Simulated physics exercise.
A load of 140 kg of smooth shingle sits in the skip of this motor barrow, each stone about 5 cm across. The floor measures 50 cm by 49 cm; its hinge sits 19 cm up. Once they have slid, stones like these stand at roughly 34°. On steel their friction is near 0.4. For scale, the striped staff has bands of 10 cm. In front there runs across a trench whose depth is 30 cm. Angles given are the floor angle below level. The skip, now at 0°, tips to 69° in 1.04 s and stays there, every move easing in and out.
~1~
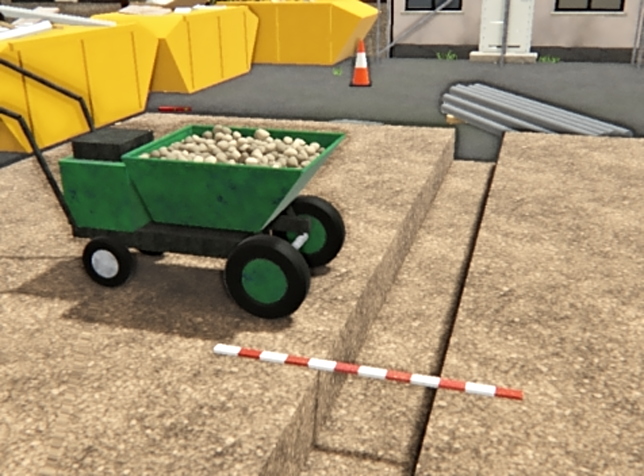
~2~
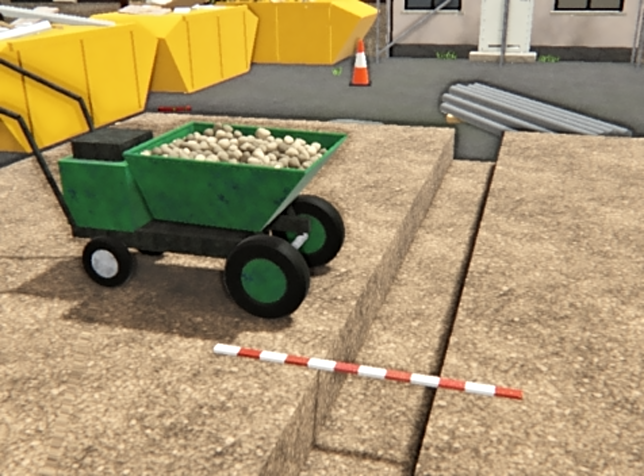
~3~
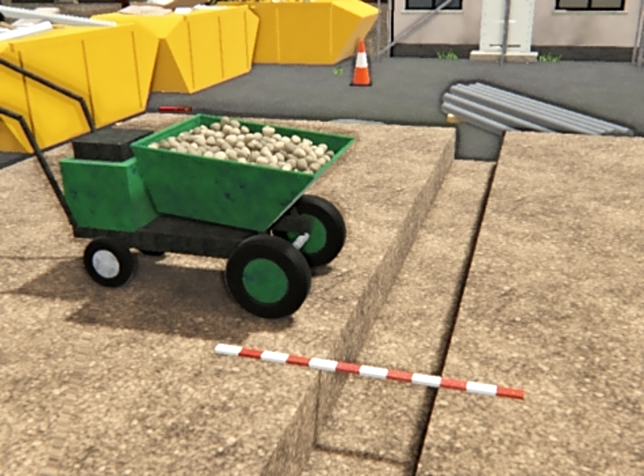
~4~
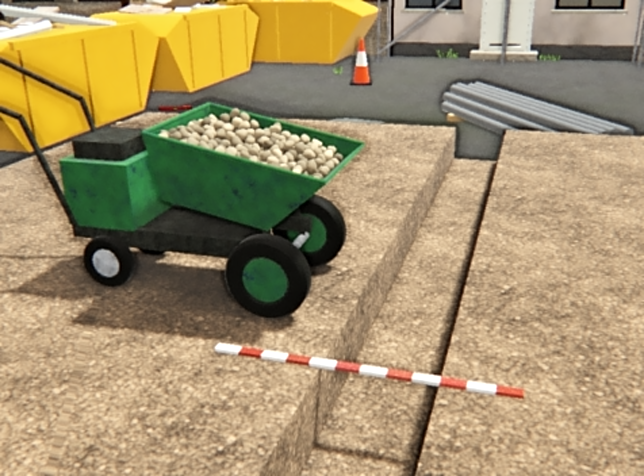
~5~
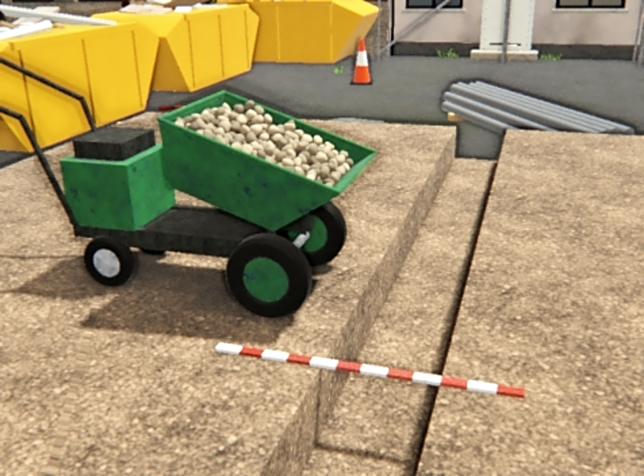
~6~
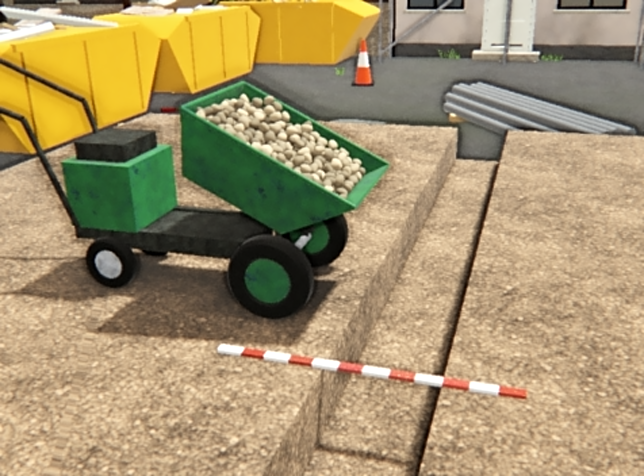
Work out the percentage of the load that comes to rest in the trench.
It works out at about 69 per cent of the load.
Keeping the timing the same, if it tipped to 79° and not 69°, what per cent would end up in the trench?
It would be close to 75 percent.
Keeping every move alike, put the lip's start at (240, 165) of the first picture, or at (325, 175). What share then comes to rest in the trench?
I'd say some 100 per cent and some 50 per cent.
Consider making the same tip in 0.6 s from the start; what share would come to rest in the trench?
I'd put it at roughly 55 per cent.
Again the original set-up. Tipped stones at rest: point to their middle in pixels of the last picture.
I'd point somewhere around (442, 347).
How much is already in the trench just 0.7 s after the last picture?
About 30 per cent by then.
Then, 0.3 s after the last picture the floor is at 58°, 100 % in the skip; the foremost stones are at (398, 242).
Then, 0.7 s after the last picture the floor is at 69°, 58 % in the skip, 30 % in the trench, 12 % past the trench; the foremost stones are at (511, 311).
Then, 1.0 s after the last picture the floor is at 69°, 22 % in the skip, 48 % in the trench, 30 % past the trench; the foremost stones are past the picture's edge.
Then, 3.0 s after the last picture the floor is at 69°, 0 % in the skip, 69 % in the trench, 31 % past the trench; the foremost stones are past the picture's edge.
